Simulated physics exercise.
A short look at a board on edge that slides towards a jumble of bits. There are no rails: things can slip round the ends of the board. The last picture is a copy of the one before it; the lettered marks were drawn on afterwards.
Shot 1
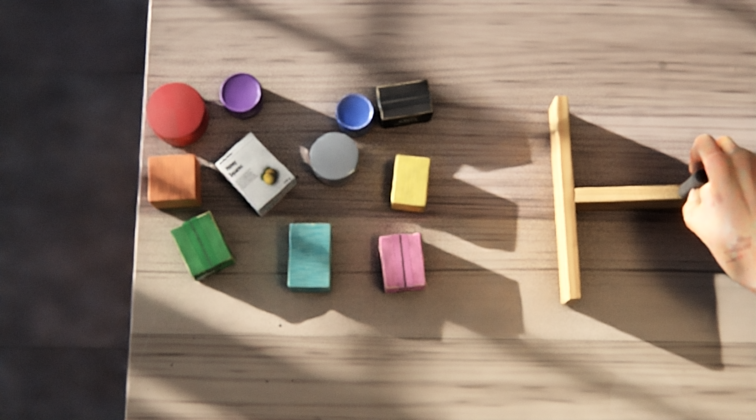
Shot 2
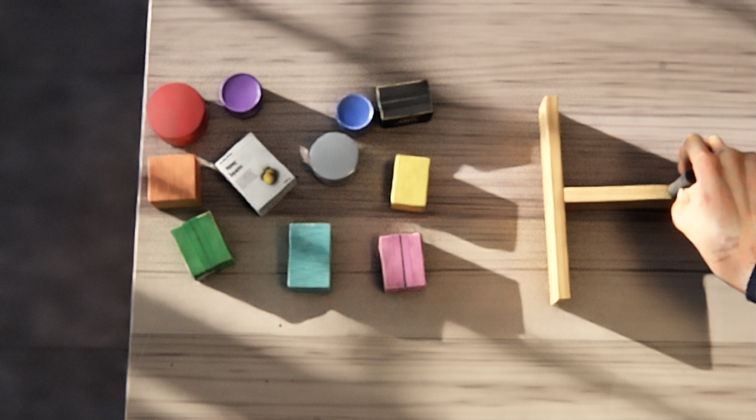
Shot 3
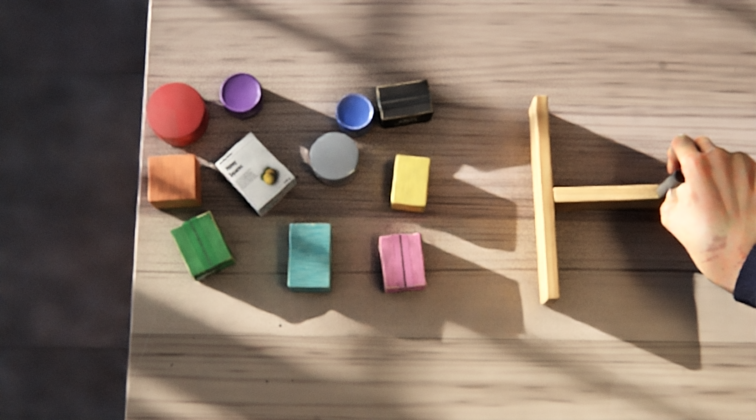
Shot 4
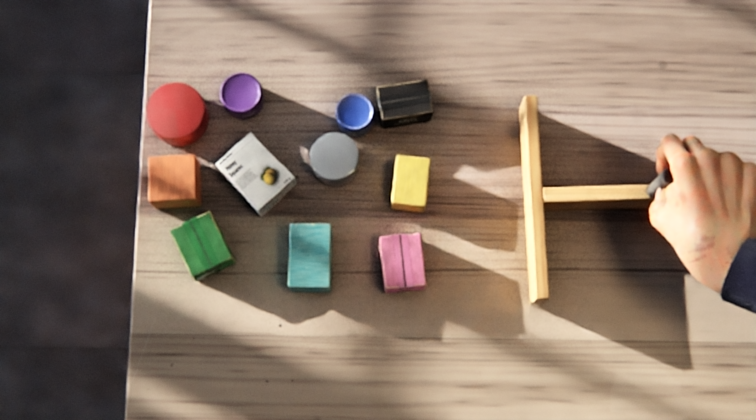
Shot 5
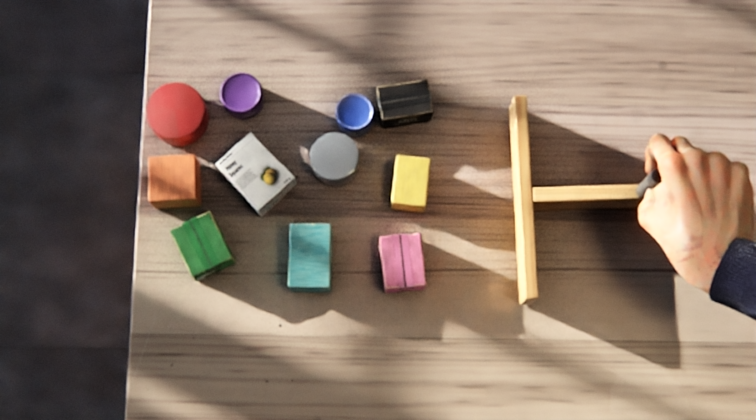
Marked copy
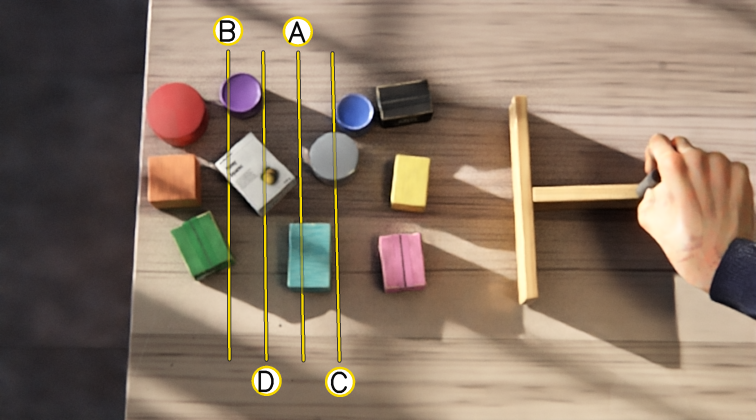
A wooden board on edge, pushed by a hand gripping its handle, slides a short way left across a wooden table, drawing nearer to a cluster of colourful blocks, round containers and a small white packet, which all stay still.
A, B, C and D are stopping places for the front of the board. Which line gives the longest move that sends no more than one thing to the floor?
It should halt at D.
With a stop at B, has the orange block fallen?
Yes.
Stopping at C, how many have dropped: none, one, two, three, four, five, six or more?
In all, none.
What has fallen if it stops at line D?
The orange block.
On the marked copy, A at (301, 202); B at (229, 201); C at (336, 202); D at (265, 201).
Following D. Soon after the start, board (431, 194); black box (393, 104); blue tub (349, 116).
Later, board (337, 192); purple jar (229, 90); white packet (233, 183).
In the end, board (267, 191); orange block over the edge; red tin (149, 117); one fallen.
As for the rest, A is within the limit but short; B drops three; C is within the limit but short.
